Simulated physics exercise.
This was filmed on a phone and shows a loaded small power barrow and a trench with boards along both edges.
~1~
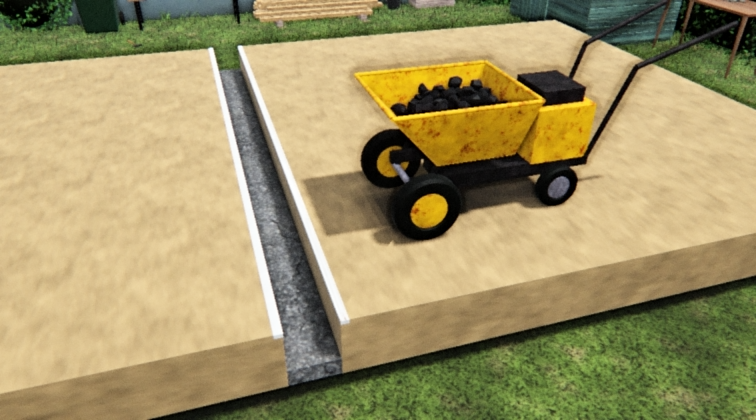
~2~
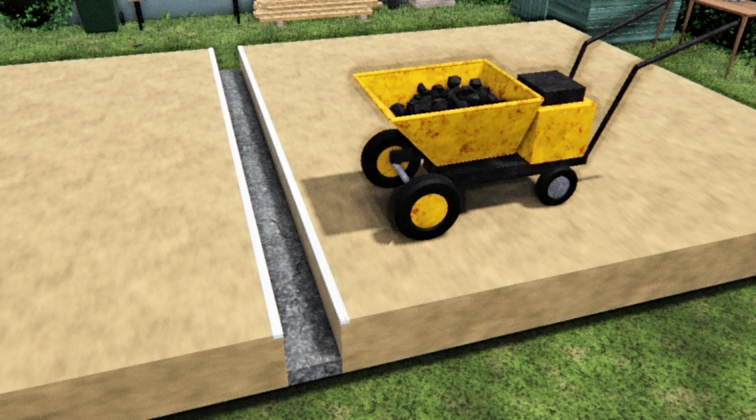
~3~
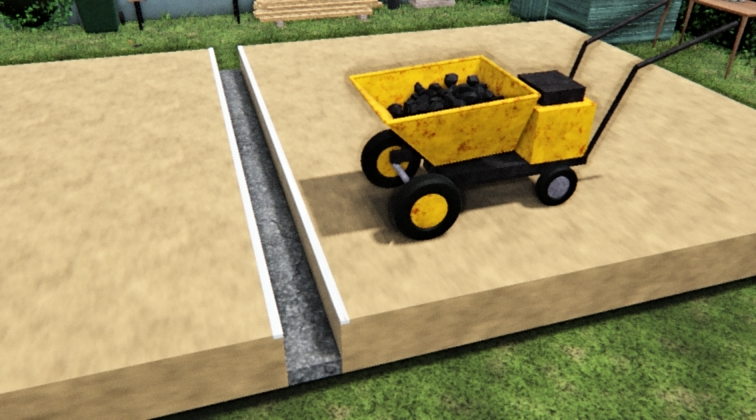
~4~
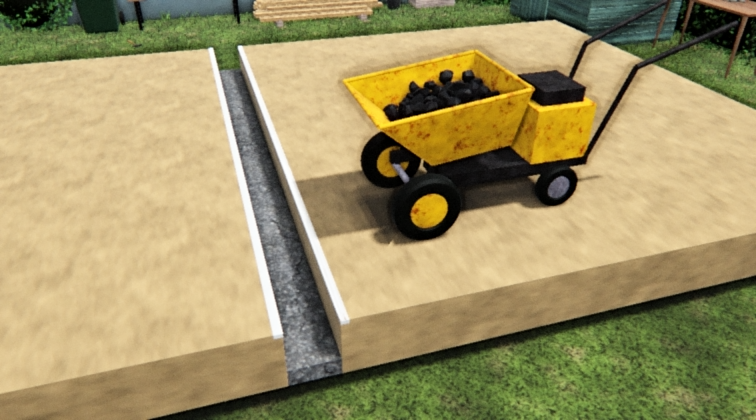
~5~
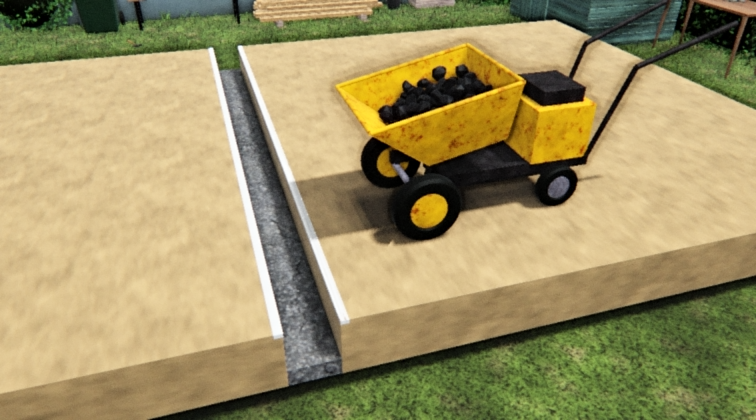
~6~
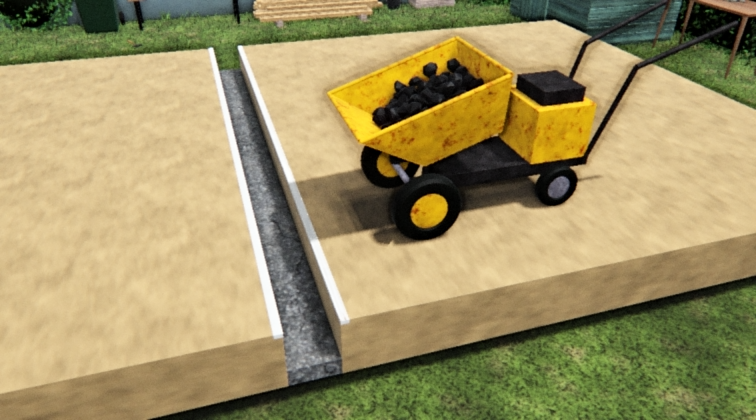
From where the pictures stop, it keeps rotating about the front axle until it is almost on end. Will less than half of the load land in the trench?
I expect most of the load to land in the trench.
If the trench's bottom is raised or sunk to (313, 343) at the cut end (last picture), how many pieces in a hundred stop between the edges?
The share would be roughly 70 per cent.
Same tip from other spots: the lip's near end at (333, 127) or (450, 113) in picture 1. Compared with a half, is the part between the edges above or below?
First: A minority of it. Second: A minority of it.
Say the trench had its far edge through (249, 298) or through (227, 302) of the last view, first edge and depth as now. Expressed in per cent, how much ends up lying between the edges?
First one: 100 per cent; second one: 100 per cent.
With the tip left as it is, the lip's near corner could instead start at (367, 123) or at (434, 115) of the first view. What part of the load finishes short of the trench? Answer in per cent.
The first position yields around 0 per cent; the second yields around 30 per cent.
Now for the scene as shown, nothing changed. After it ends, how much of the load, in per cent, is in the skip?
About 0 %.
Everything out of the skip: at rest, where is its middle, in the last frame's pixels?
Around (284, 252), give or take.
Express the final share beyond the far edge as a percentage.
Roughly 0 per cent of the load.
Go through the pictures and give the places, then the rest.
Lip of the skip (393, 120), level; top of the load (454, 104), lumps of coal; first edge of the trench (330, 282); far edge (269, 294), the trench under half as wide as the skip, and about as deep as wide, in the first frame.
Lip of the skip (391, 121), level; top of the load (453, 103), in the second frame.
Lip of the skip (387, 123), tipped barely; top of the load (463, 99), in the third frame.
Lip of the skip (380, 128), tipped a little; top of the load (458, 96), in the fourth frame.
Lip of the skip (371, 134), tipped a little; top of the load (451, 93), in the fifth frame.
Lip of the skip (361, 142), tipped clearly; top of the load (452, 92); first edge of the trench (330, 282); far edge (269, 294), in the sixth frame.
Just after the last frame, skip tipped steeply; every one in the skip.
A moment on, skip tipped right over; the larger part in the skip; just a few short of the trench; roughly a quarter in or heaped over the trench; just a few falling.
Further on, skip tipped right over; about a tenth in the skip; just a few short of the trench; the larger part in or heaped over the trench; just a few beyond it.
When it is over, skip tipped right over; just a few in the skip; just a few short of the trench; almost all in or heaped over the trench; just a few beyond it.
